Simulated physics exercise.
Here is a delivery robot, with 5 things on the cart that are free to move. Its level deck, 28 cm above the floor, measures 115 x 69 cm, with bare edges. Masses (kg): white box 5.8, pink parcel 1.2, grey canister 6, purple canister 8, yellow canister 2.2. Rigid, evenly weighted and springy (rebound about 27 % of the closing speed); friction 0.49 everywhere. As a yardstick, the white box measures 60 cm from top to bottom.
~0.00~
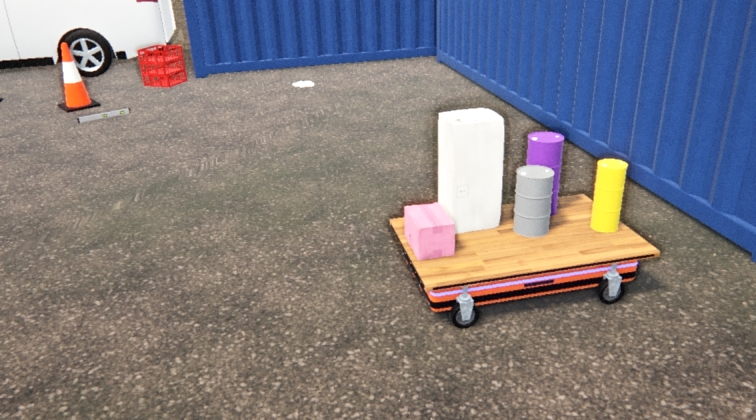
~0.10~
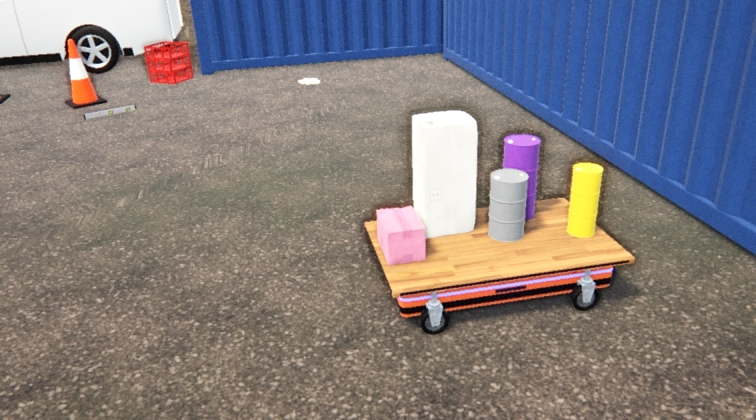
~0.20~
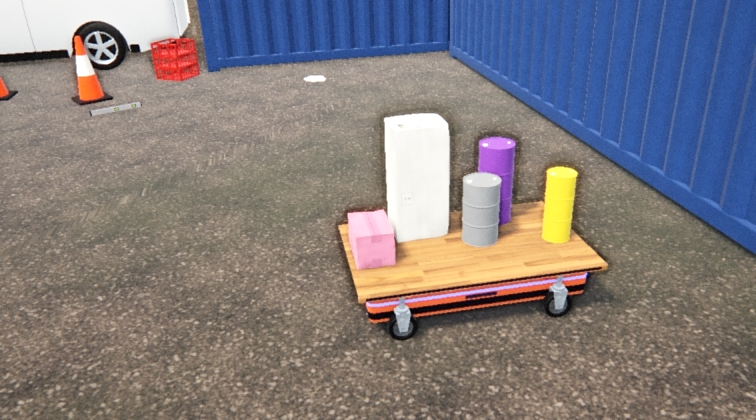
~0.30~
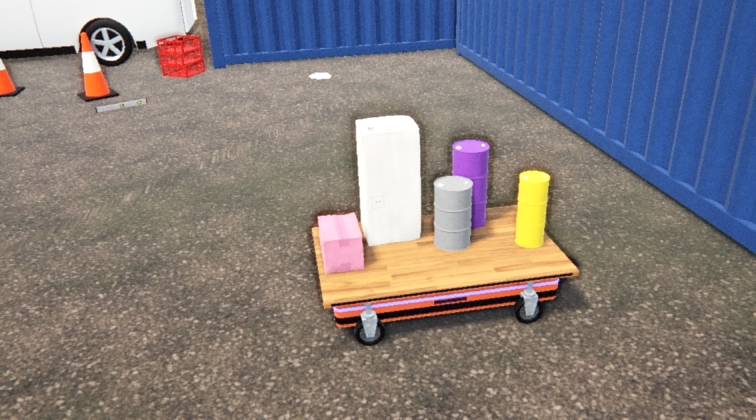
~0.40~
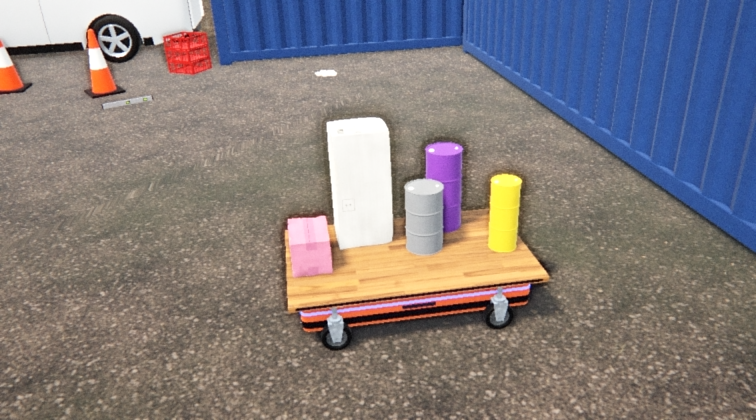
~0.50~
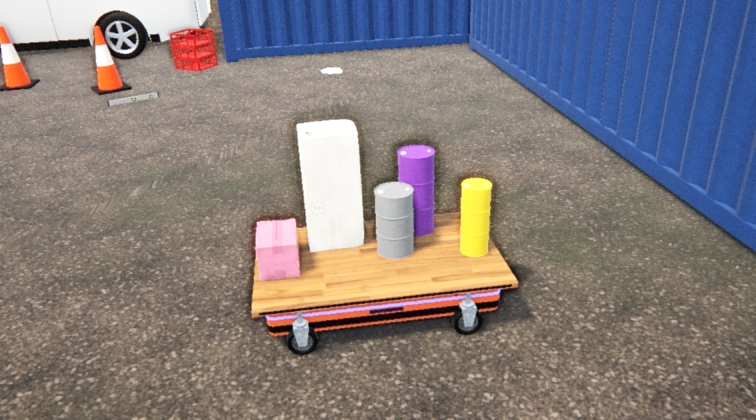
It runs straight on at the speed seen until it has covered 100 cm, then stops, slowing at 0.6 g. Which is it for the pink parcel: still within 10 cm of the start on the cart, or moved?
The pink parcel holds its spot.
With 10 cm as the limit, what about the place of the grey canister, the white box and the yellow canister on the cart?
The grey canister keeps its place; the white box stays put; the yellow canister leaves its spot.
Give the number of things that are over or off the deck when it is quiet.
In all, 2.
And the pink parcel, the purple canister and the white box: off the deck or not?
The pink parcel ends on the cart; the purple canister ends off the deck; the white box is still on the cart.
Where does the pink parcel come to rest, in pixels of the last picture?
Around (175, 259).
After 1.10 s, 119 cm covered, stopped; pink parcel slid 4 cm near (175, 259); yellow canister leaning 50°; purple canister leaning 25°.
After 2.70 s, 119 cm covered, stopped; pink parcel slid 4 cm near (175, 259); yellow canister on its side; purple canister leaning 37°.
By the end (3.7 s), off the deck, purple canister; tipped over on the cart, yellow canister; the other 3 in place, give or take 10 cm. Seen from the same camera at the end, pink parcel near (175, 259).
